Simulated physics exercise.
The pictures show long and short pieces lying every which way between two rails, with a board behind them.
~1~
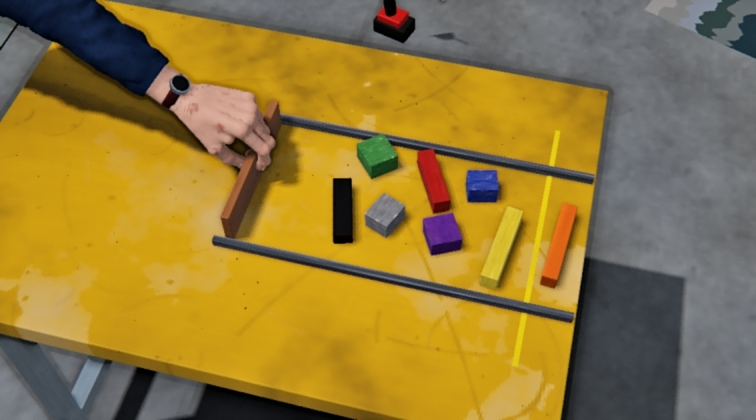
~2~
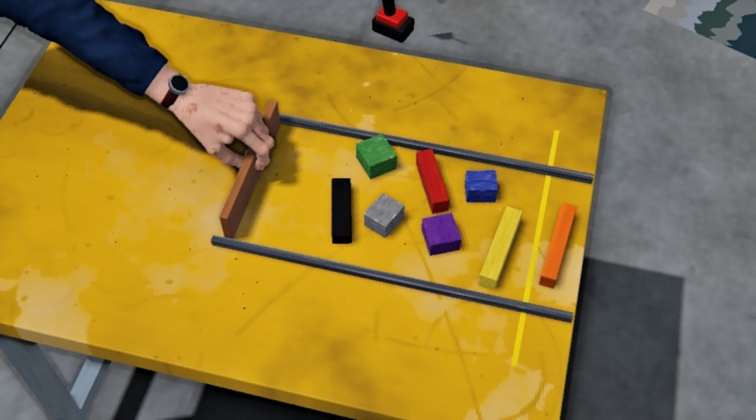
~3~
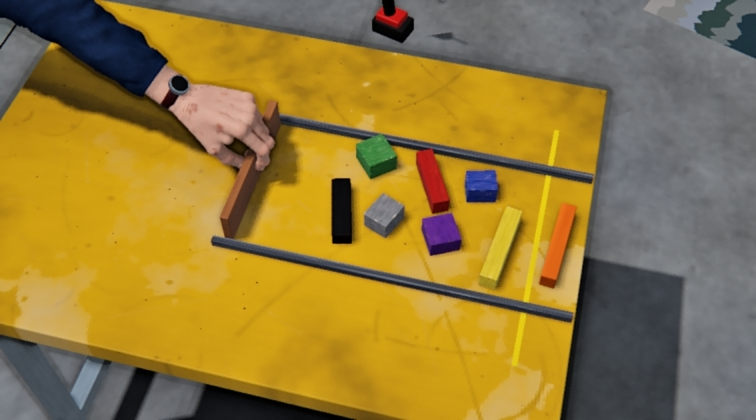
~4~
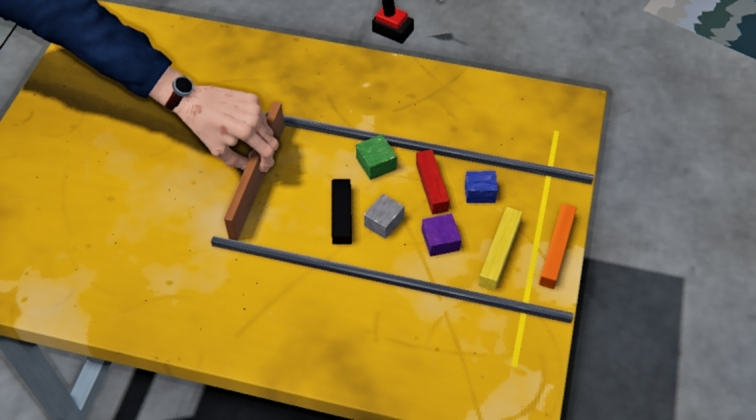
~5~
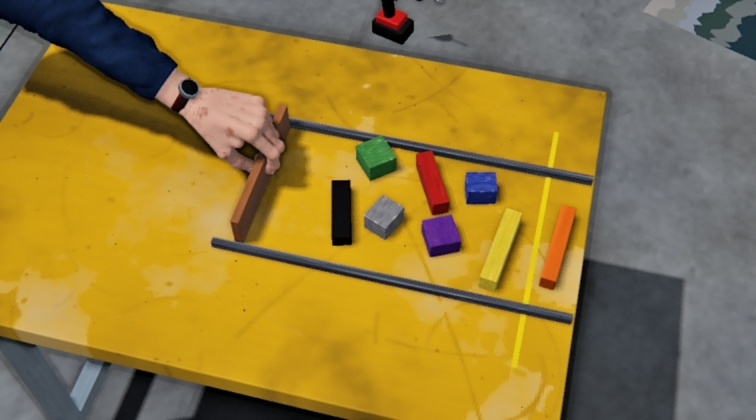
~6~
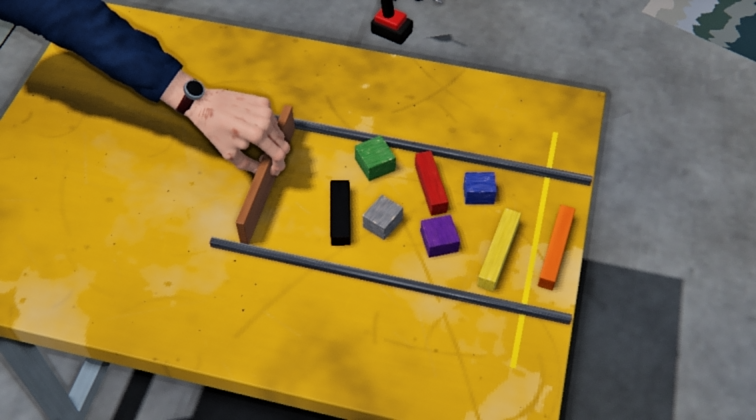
Wooden board held by a hand sliding slightly right between two rails on a yellow table, scattered coloured blocks staying apart ahead.
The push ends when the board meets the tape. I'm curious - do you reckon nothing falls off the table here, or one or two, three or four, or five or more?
I'd say three or four fall off.
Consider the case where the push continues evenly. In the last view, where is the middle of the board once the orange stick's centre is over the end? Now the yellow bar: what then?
The middle would be close to (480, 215) and then close to (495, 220).
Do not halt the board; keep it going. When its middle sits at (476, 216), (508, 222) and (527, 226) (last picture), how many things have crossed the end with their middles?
0, 2 and 4.
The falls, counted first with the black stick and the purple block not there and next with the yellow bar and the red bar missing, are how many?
The first removal gives 2, the second gives 2.
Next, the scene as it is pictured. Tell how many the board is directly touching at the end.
2.
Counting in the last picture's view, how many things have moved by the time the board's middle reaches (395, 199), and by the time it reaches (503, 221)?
I get 5 at the one place and 8 at the other.
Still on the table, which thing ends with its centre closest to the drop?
Answer: The red bar.
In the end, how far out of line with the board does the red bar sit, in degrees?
Misalignment: Close to 0°.
Soon after, none off yet; orange stick at rest near (557, 247); yellow bar at rest near (499, 249); blue block at rest near (480, 188).
After that, none off yet; orange stick at rest near (557, 247); yellow bar displaced a little near (535, 257); blue block displaced about its own width near (523, 198).
In the end, the number that fall off is three or four; gone, purple block, blue block, yellow bar and orange stick.
